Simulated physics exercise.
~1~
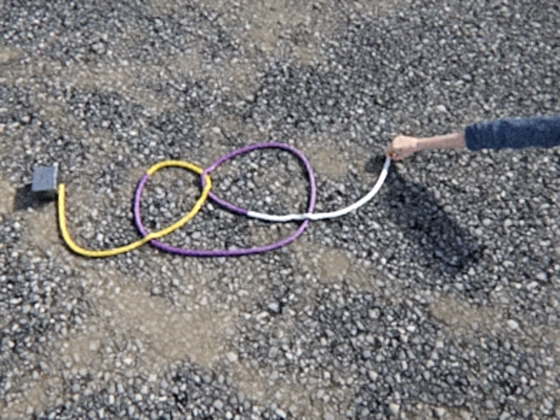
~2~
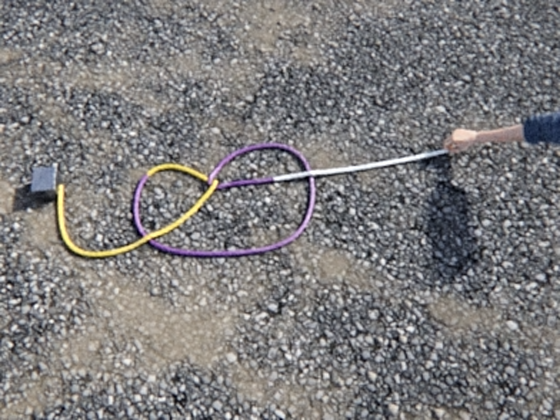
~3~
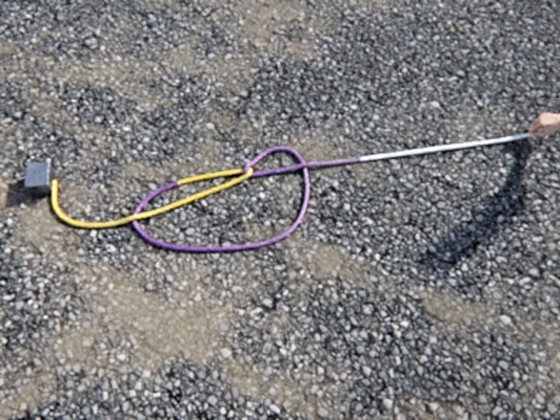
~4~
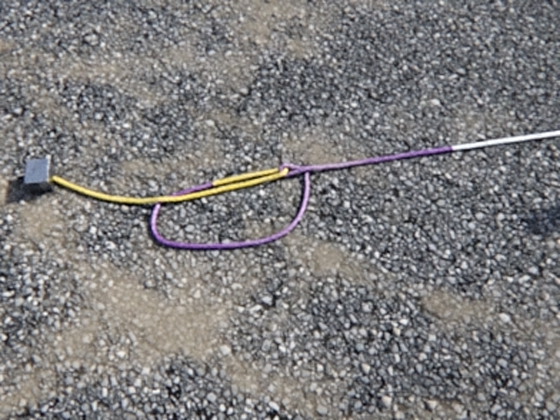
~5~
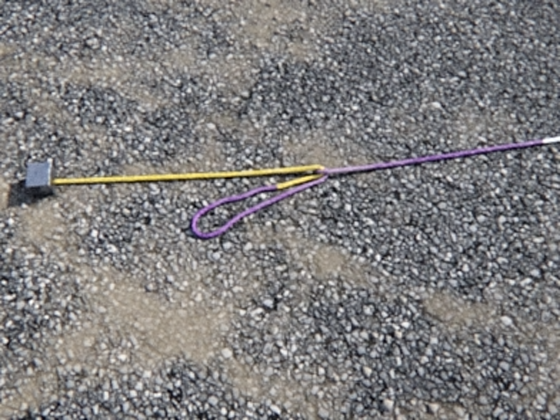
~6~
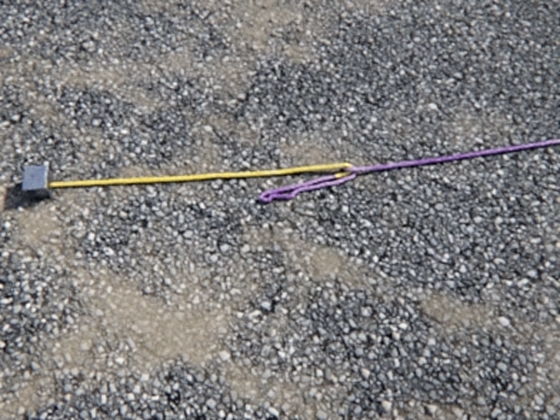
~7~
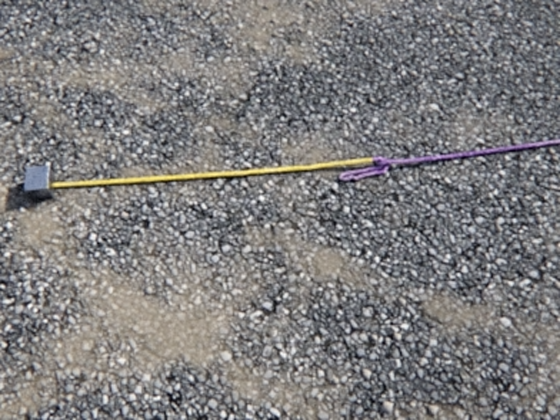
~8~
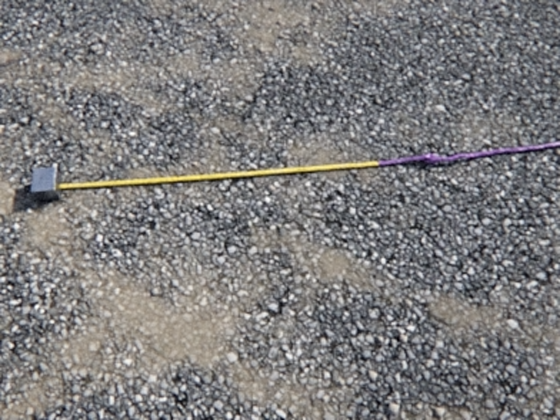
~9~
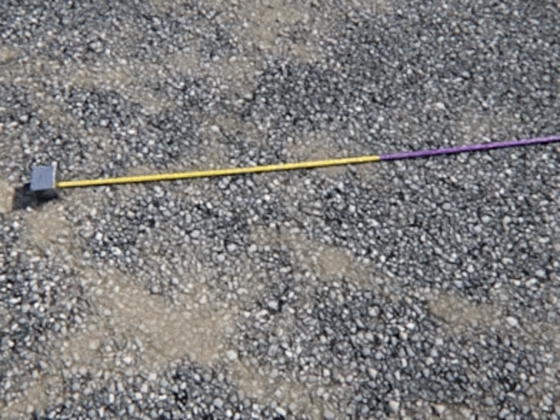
In the video, a hand pulls the white end of a looped yellow, purple and white rope to the right across gravelly ground, its left end fixed to a small gray block. The loops narrow, shrink and slip out, leaving the rope taut and straight.
